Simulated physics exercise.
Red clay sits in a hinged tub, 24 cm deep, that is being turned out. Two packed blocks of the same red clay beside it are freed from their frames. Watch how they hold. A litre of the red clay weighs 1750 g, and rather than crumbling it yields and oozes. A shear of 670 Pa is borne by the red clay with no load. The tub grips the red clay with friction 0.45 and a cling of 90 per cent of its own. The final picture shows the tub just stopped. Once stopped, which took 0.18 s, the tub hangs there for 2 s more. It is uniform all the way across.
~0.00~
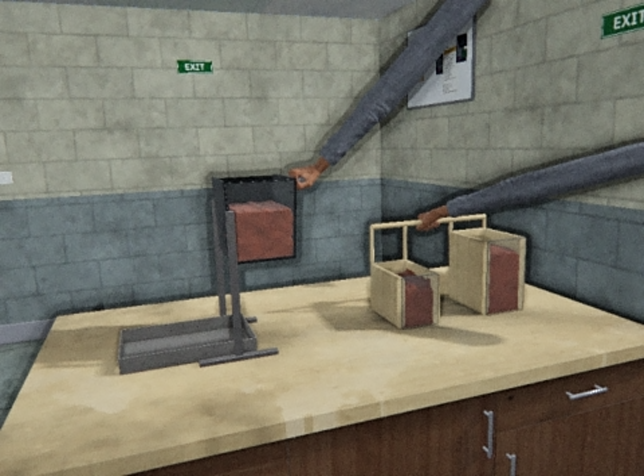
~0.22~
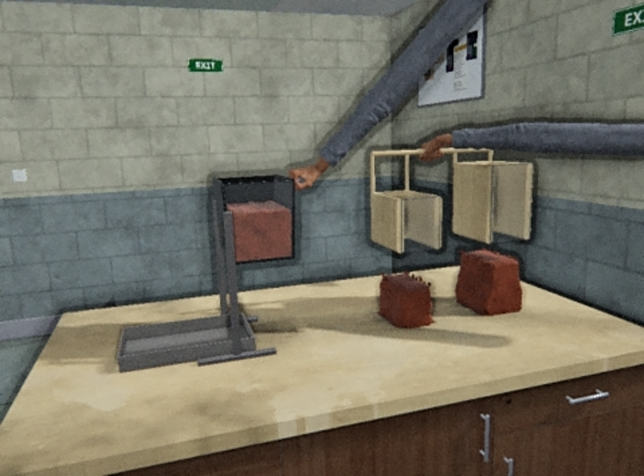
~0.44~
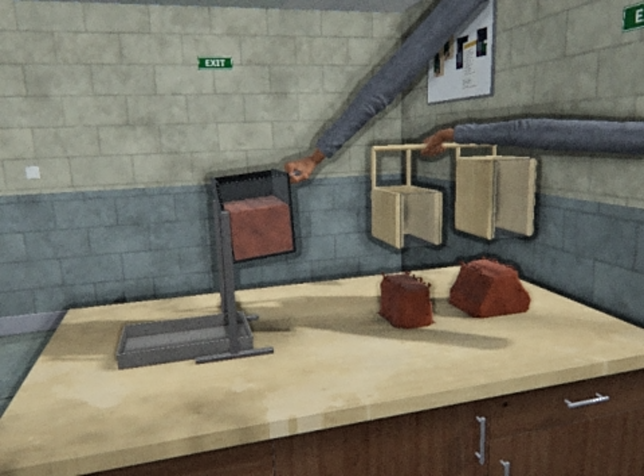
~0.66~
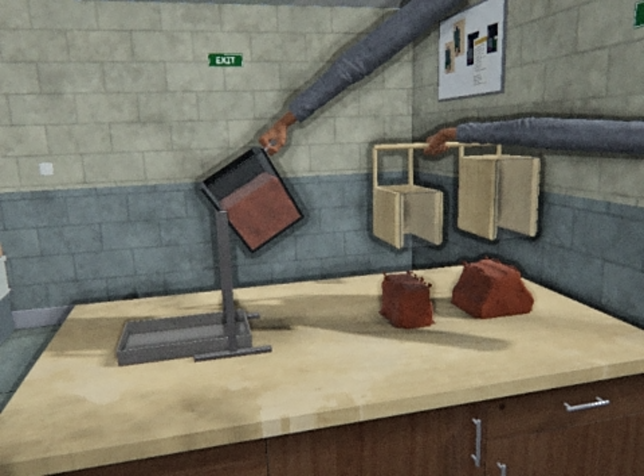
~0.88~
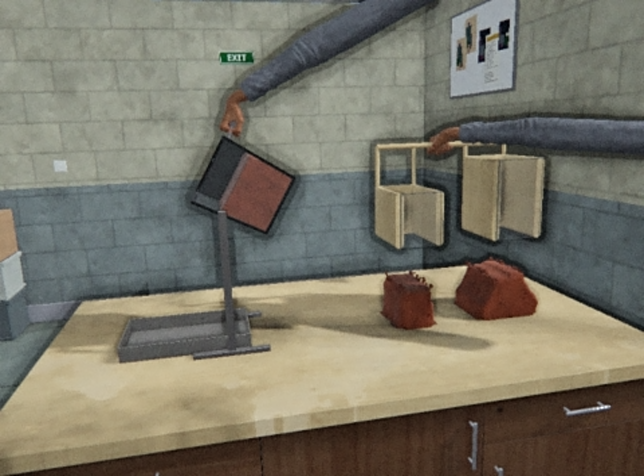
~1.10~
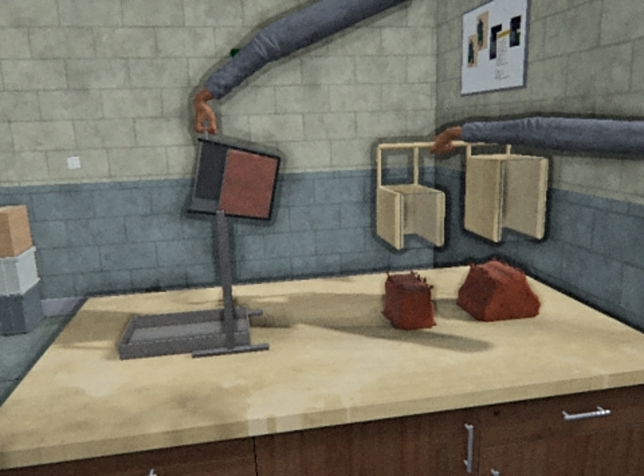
A gray-sleeved arm lifted wooden molds off two red clay blocks, and the right-hand block slumped lower while the other kept its height; then another arm steadily tilted a dark tub of red clay.
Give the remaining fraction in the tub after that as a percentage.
Close to 100 per cent.
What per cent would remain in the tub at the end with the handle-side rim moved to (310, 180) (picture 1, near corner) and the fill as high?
100 %.
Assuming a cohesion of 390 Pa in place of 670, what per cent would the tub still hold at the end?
I'd expect about 100 percent.
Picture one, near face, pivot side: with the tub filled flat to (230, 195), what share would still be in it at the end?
Around 100 per cent.
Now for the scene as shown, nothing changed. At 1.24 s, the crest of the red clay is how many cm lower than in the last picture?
About 0 cm.
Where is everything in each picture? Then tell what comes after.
The first frame shows handle-side rim at (293, 179), tilt 0 degrees; top of the red clay at (278, 209); blocks stand 15 cm, 23 cm (left to right).
The second frame shows handle-side rim at (292, 180), tilt 0 degrees; top of the red clay at (277, 210); blocks stand 15 cm, 20 cm (left to right).
The third frame shows handle-side rim at (286, 174), tilt 5 degrees; top of the red clay at (284, 204); blocks stand 15 cm, 16 cm (left to right).
The fourth frame shows handle-side rim at (261, 150), tilt 31 degrees; top of the red clay at (273, 179); blocks stand 15 cm, 16 cm (left to right).
The fifth frame shows handle-side rim at (223, 139), tilt 60 degrees; top of the red clay at (252, 158); blocks stand 15 cm, 16 cm (left to right).
The sixth frame shows handle-side rim at (199, 142), tilt 77 degrees; top of the red clay at (233, 152); blocks stand 15 cm, 16 cm (left to right).
After 1.24 s, the tub is at 77 degrees and holds 100 %.
After 1.41 s, the tub is at 77 degrees and holds 100 %.
After 1.58 s, the tub is at 77 degrees and holds 100 %.
After 1.75 s, the tub is at 77 degrees and holds 100 %.
After 3.10 s, at the end, the tub is at 77 degrees and holds 100 %.
